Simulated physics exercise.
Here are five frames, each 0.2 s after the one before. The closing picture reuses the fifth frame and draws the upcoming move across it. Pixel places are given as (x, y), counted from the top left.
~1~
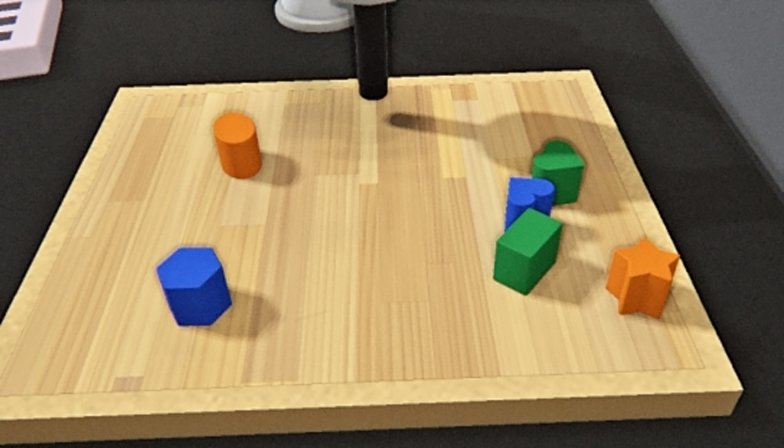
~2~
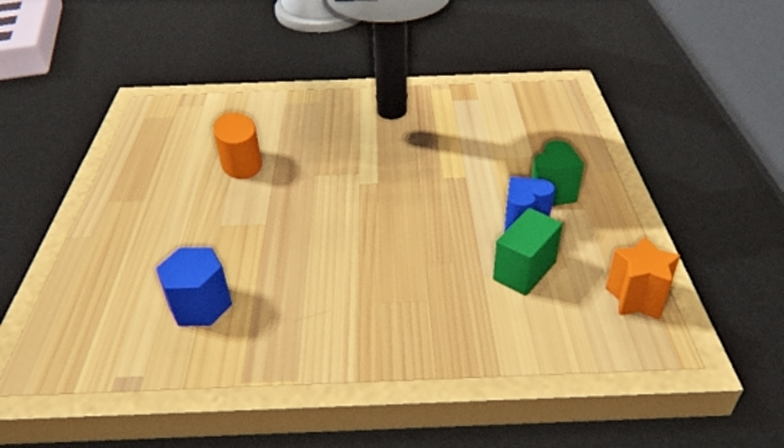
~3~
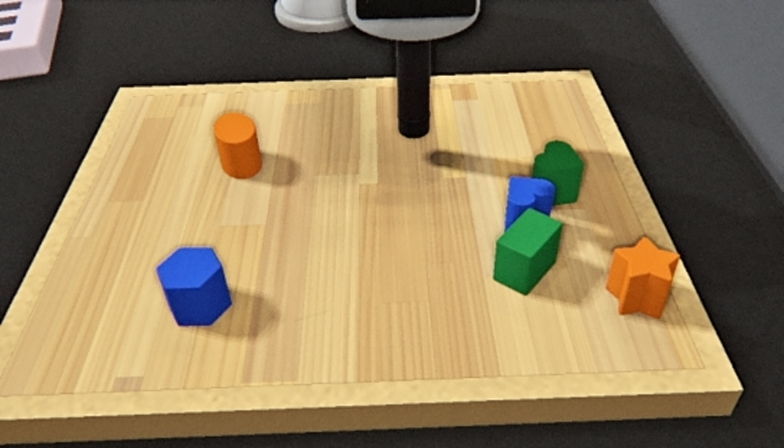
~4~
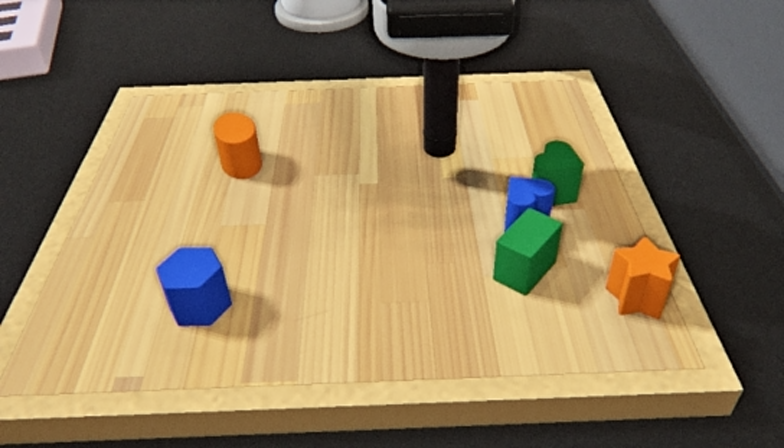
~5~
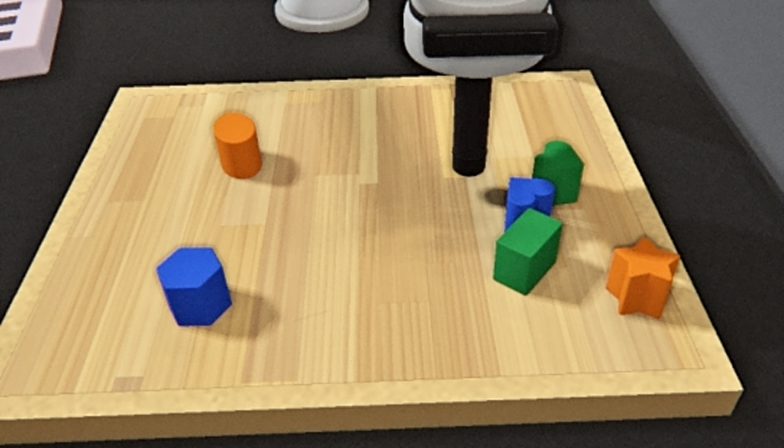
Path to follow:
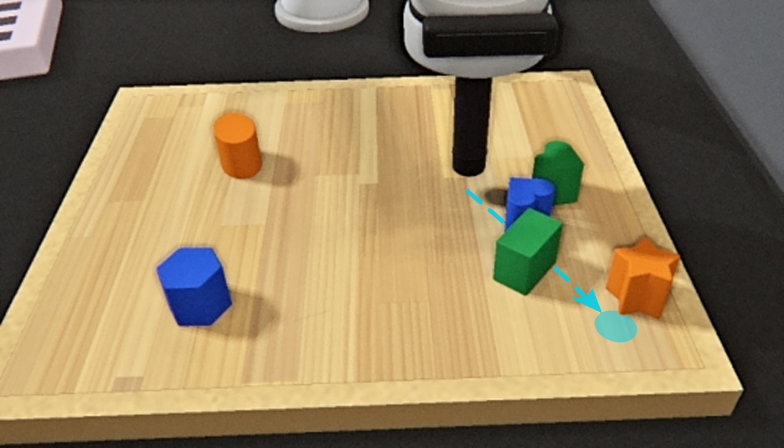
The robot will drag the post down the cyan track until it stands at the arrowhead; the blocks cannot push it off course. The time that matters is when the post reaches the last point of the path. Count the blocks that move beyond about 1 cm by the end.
It moves two blocks.
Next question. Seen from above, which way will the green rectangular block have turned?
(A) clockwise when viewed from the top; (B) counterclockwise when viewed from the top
That would be A.
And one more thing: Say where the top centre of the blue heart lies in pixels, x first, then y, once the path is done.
Final place: (585, 209).
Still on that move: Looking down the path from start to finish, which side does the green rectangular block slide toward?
It's going to go right.
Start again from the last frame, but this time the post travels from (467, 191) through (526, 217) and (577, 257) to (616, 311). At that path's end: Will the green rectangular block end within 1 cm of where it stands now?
No
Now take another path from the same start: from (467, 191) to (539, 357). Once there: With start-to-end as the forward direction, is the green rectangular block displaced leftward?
My answer is yes.
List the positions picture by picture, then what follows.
The first frame shows tip of the post (374, 94), middles of tops, blue heart (528, 189), green rectangular block (530, 231), green heart (558, 156), orange star (649, 258).
The second frame shows post (392, 113), nothing pushed.
The third frame shows post (414, 131), nothing pushed.
The fourth frame shows post (440, 150), nothing pushed.
The fifth frame shows post (469, 168), blue heart (528, 189), green rectangular block (530, 231), green heart (558, 156), orange star (649, 258).
The line goes from (467, 191) to (616, 326).
What follows on the original path. One third of the way, post (515, 206); blue heart (556, 198), turned 20° clockwise.
Two thirds of the way, post (566, 250); blue heart (585, 209), turned 40° anticlockwise; green rectangular block (549, 258), turned 85° clockwise.
At the end, post (622, 302); blue heart (585, 209), turned 40° anticlockwise; green rectangular block (550, 266), turned 105° clockwise; green heart unmoved; orange star (654, 263), turned 25° anticlockwise.
